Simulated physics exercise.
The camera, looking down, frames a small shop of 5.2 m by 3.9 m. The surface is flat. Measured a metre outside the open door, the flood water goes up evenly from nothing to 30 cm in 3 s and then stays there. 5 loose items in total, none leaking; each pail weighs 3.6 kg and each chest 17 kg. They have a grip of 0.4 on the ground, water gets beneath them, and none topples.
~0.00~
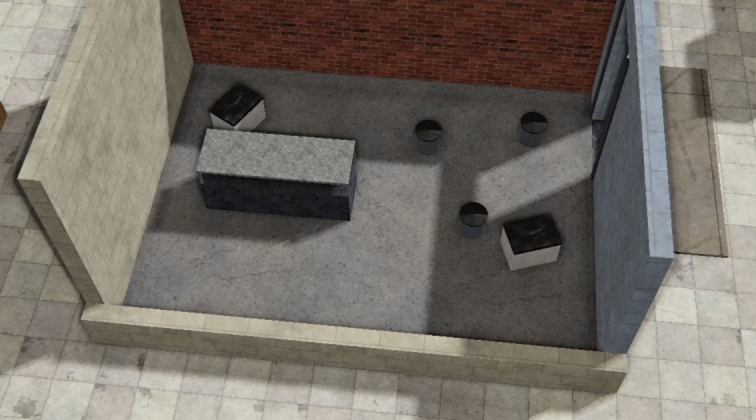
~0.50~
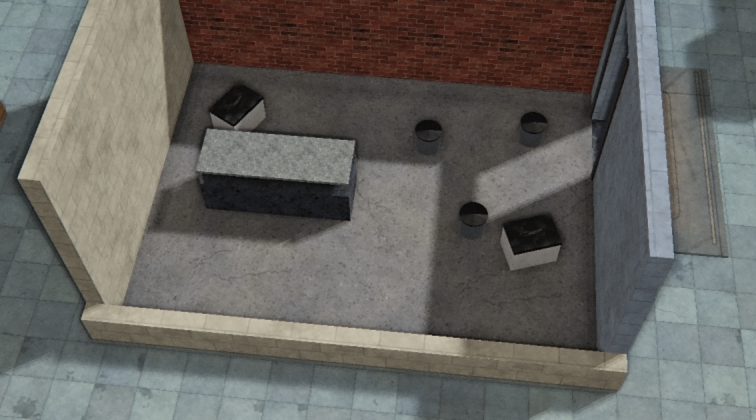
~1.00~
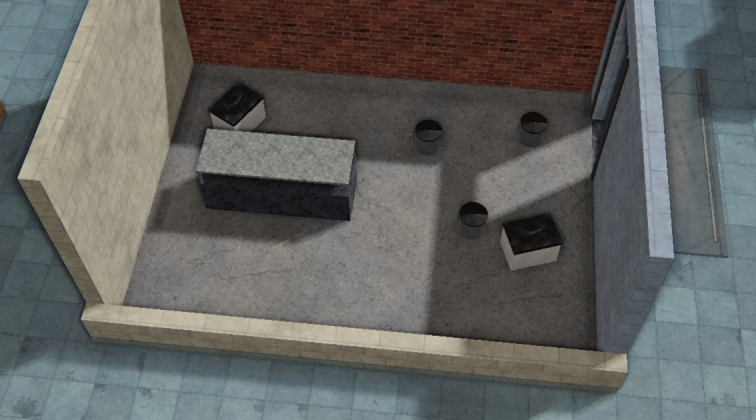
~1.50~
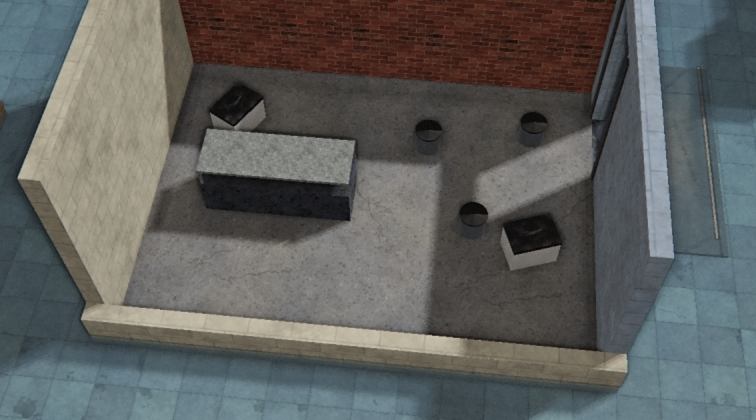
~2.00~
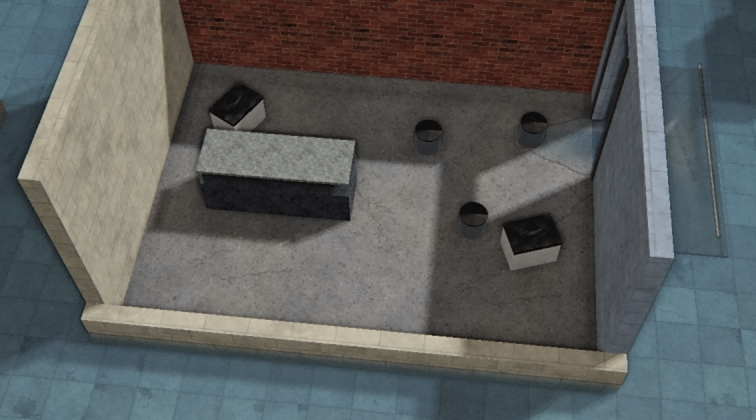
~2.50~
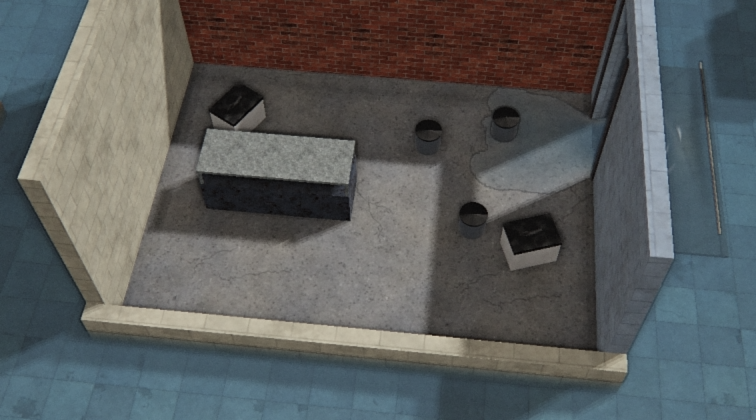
Water rising over the paving around a small open-topped shop, then spreading in through the doorway and shifting one dark pail left.
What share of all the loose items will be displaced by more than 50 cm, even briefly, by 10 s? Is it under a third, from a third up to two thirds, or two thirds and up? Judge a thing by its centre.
Displaced share: High, at least two thirds.
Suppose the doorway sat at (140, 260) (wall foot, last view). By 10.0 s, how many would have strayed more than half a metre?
You'd get 4 in that case.
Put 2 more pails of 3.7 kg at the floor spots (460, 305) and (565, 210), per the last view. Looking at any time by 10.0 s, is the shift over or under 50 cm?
First one stays within it, second one stays within it.
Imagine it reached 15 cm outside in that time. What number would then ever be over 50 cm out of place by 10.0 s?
Then the count would be 2.
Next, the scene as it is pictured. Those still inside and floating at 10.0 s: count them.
Count: 3.
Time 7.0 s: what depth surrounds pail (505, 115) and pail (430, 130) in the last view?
Roughly 16 and 5 cm.
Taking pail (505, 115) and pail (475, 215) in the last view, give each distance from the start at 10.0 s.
The first is 300 cm from its start, the second 100 cm.
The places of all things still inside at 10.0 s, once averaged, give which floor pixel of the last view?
The centre is close to (341, 231).
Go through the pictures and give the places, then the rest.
A pail at (534, 122), on the bottom; a chest at (236, 103) rests on the ground; water covers 0.0 m2; 0 of 5 have shifted, in the first picture.
A pail at (534, 122), on the bottom; a chest at (236, 103), on the bottom; 0.0 m2 under water; 0 of 5 have shifted, in the second picture.
A pail at (534, 122) rests on the ground; a chest at (236, 103), on the bottom; 0.0 m2 under water; 0 of 5 have shifted, in the third picture.
A pail at (534, 122), on the bottom; a chest at (236, 103), on the bottom; 0.0 m2 under water; 0 of 5 have shifted, in the fourth picture.
A pail at (534, 122), on the bottom; a chest at (236, 103) rests on the ground; 0.4 m2 under water; 0 of 5 have shifted, in the fifth picture.
A pail at (506, 117) rests on the ground, 34 cm from its start; a chest at (236, 103), on the bottom; water covers 1.6 m2; 1 of 5 have shifted, in the sixth picture.
After 3.5 s 1 of 5 are over 50 cm from their spots; 0 afloat.
After 4.5 s 2 of 5 are over 50 cm from their spots; 0 afloat.
After 7.0 s 4 of 5 are over 50 cm from their spots; 3 afloat.
After 10.0 s 4 of 5 are over 50 cm from their spots, and 4 have been at some point; 3 afloat.
